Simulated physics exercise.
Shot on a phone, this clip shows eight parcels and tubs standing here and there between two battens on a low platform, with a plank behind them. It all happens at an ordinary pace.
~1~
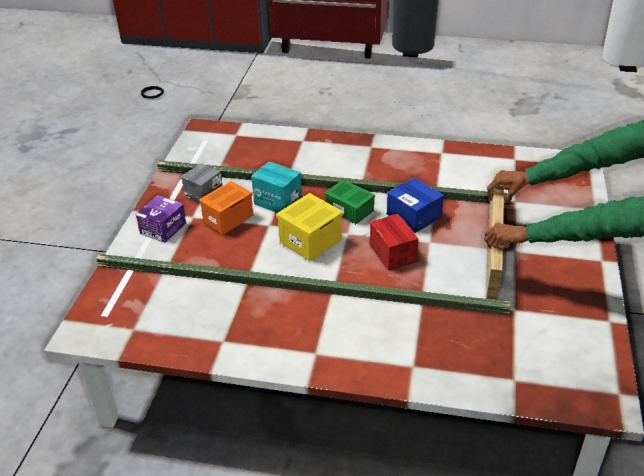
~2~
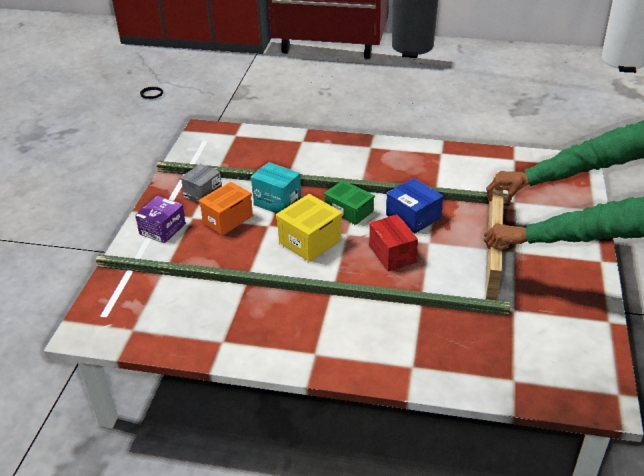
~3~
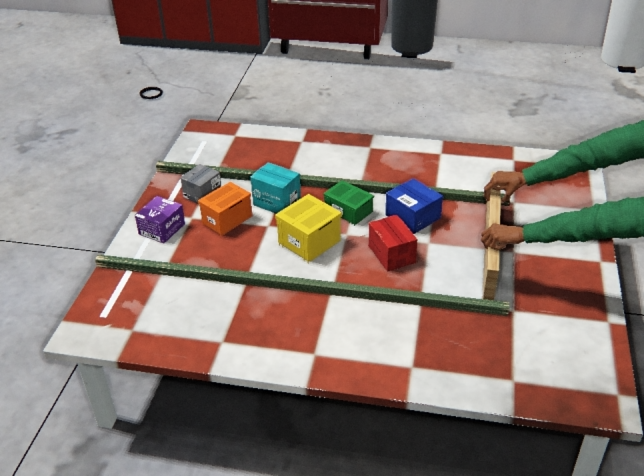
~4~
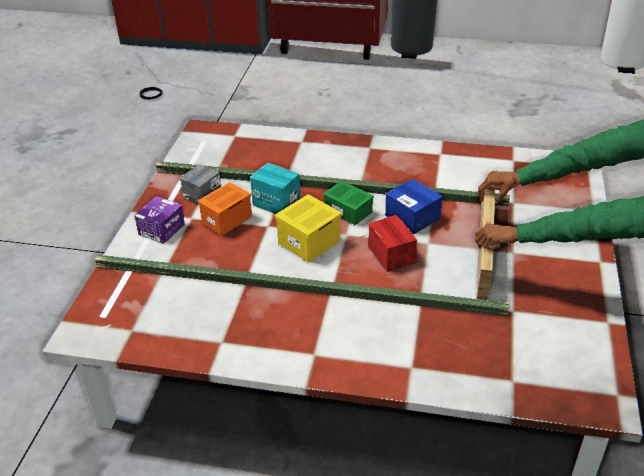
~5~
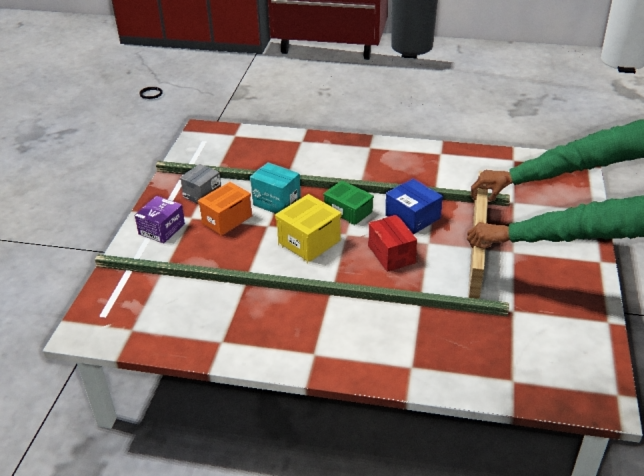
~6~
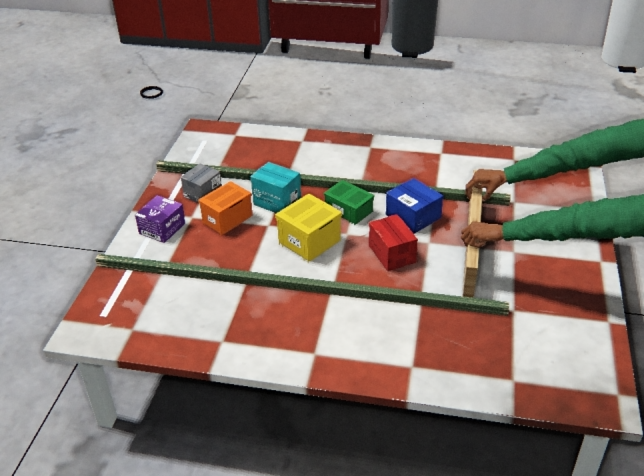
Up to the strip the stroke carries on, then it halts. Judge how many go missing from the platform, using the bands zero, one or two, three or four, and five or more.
At least five drop.
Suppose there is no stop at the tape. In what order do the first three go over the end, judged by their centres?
In order: The grey parcel, the turquoise parcel, the purple box.
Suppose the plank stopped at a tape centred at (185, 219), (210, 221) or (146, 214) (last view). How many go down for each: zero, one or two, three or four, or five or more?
In that order: More than four; three or four; five or over.
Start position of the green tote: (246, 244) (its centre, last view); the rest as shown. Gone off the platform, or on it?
Result: It stays aboard.
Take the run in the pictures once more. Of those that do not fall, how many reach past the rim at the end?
The tally is 1.
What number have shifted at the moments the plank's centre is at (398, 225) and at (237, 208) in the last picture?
First 3, after that 8.
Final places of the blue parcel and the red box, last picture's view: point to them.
Positions - first (150, 188), then (141, 211).
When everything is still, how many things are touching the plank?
The number is 2.
Soon after, none off yet; purple box at rest near (161, 219); grey parcel at rest near (202, 184); orange tote at rest near (227, 208).
Then, none off yet; purple box moved a little near (147, 221); grey parcel moved well along near (145, 174); orange tote moved about its own width near (189, 202).
By the end, the number that fall off is five or more; fallen, green tote, yellow tote, turquoise parcel, orange tote, grey parcel and purple box.
